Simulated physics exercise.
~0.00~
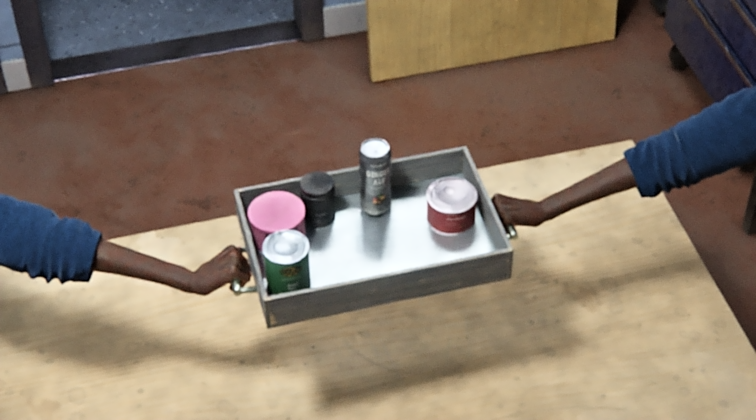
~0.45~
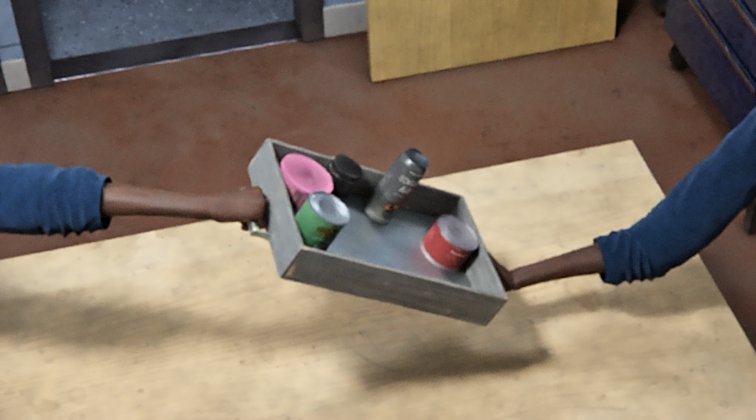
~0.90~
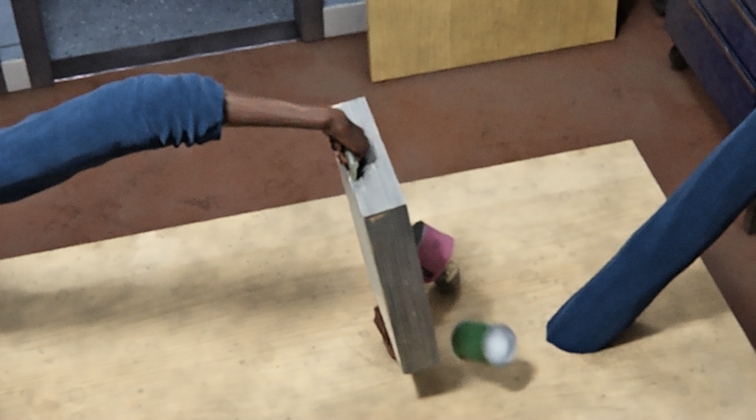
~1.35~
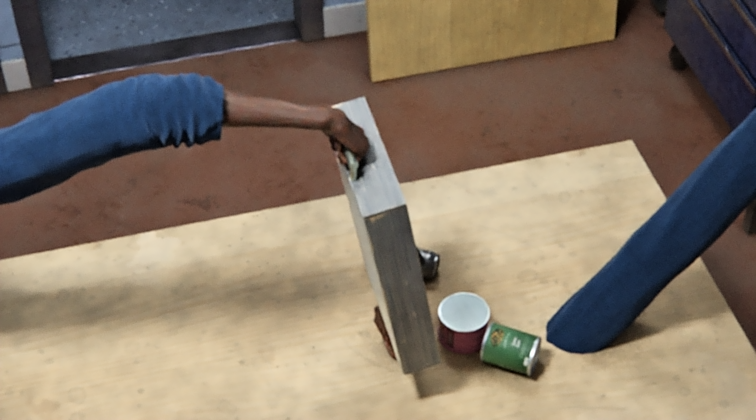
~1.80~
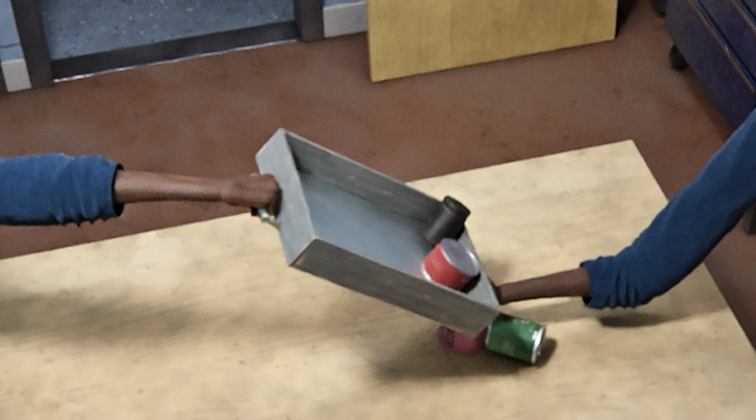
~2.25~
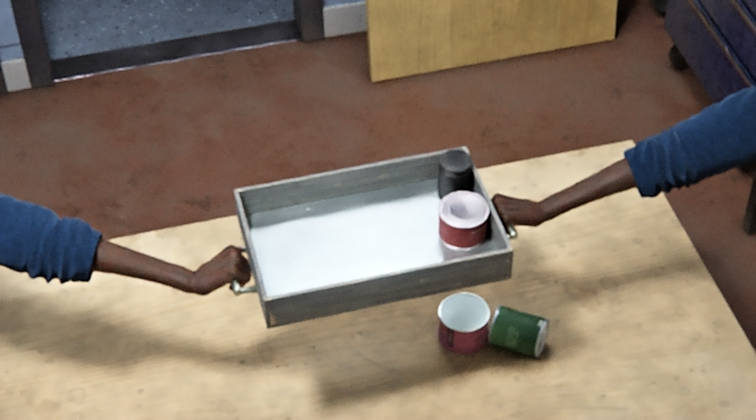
Two dark-skinned hands in blue sleeves hold a grey open crate above a pale wooden table, seen from above. Inside, a pink tub and green tin sit at the left, a black jar and grey can stand towards the back, and a red tub sits at the right. The hands tip the crate steeply, right side down, and the load slides that way. The green tin and pink tub drop onto the table. The crate returns to level with the black jar and red tub at its right end, the grey can no longer visible, and the green tin lying beside the pink tub.
